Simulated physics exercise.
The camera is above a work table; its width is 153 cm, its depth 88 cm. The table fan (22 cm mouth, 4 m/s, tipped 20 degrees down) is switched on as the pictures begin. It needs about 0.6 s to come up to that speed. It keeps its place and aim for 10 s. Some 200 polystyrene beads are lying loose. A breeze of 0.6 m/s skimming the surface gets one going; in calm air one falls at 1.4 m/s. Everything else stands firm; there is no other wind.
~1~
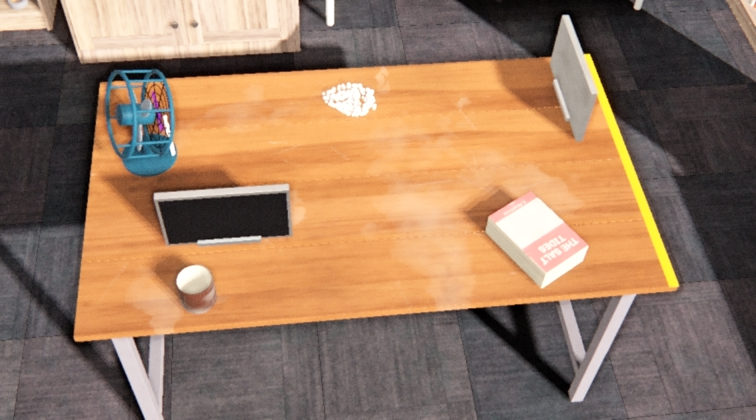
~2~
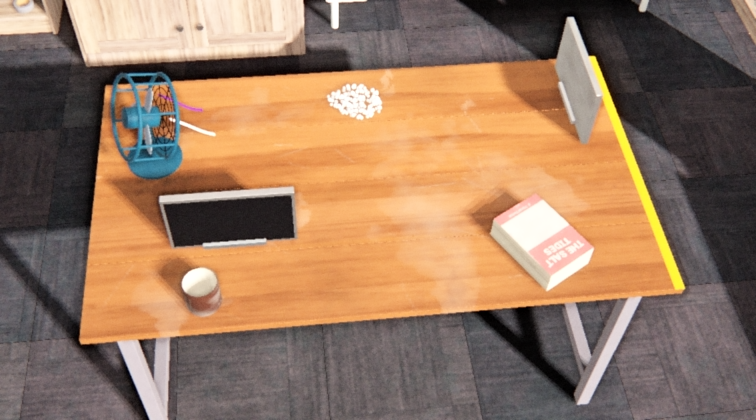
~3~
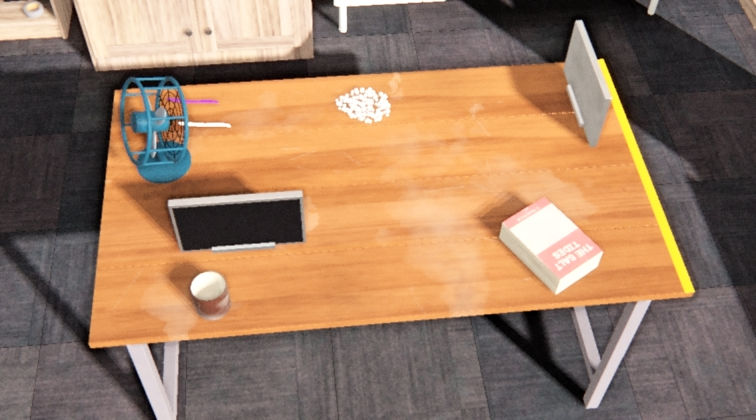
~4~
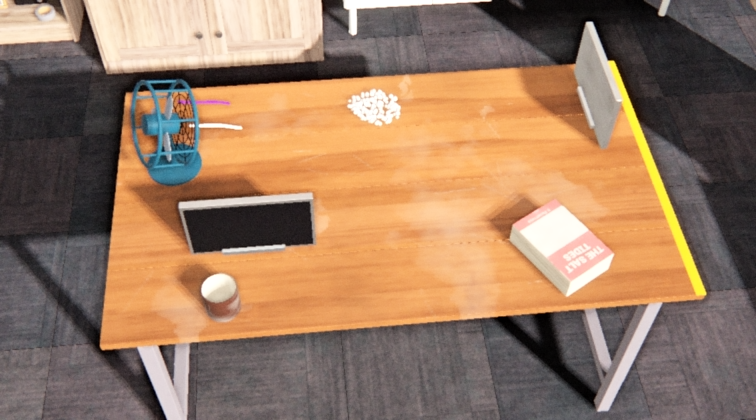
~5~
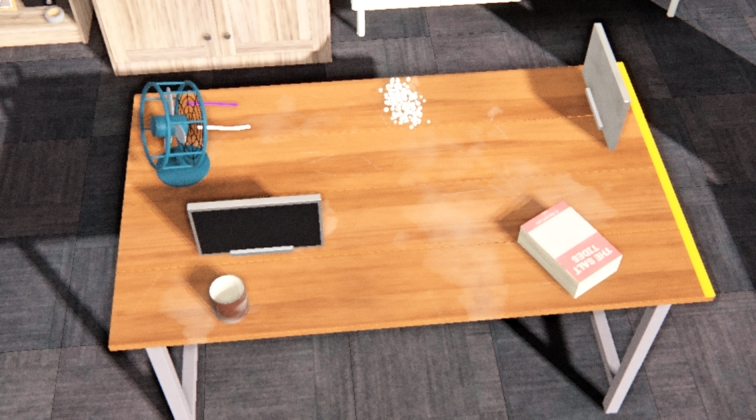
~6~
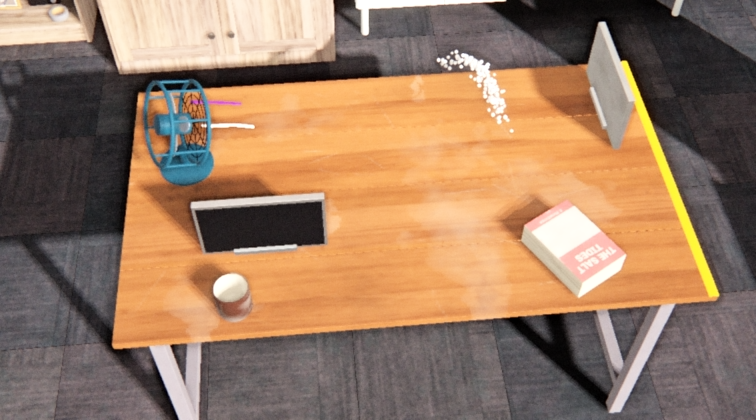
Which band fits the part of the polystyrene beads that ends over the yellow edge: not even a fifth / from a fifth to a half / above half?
Of the polystyrene beads, under a fifth end over the yellow edge.
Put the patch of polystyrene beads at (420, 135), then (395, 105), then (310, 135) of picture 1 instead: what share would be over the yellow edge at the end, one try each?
In that order: 100 %, 50 %, 80 %.
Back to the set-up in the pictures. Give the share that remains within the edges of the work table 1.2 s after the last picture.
Some 2 per cent.
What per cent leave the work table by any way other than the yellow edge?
Some 90 per cent.
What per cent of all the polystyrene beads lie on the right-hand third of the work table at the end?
Some 0 per cent.
Then, 1.2 s after the last picture the count stands so, 6 % are over the yellow edge.
Then, 2.4 s after the last picture the count stands so, 8 % are over the yellow edge.
Then, 4.7 s after the last picture the count stands so, 8 % are over the yellow edge.
Then, 9.2 s after the last picture, at the end, 8 % are over the yellow edge.
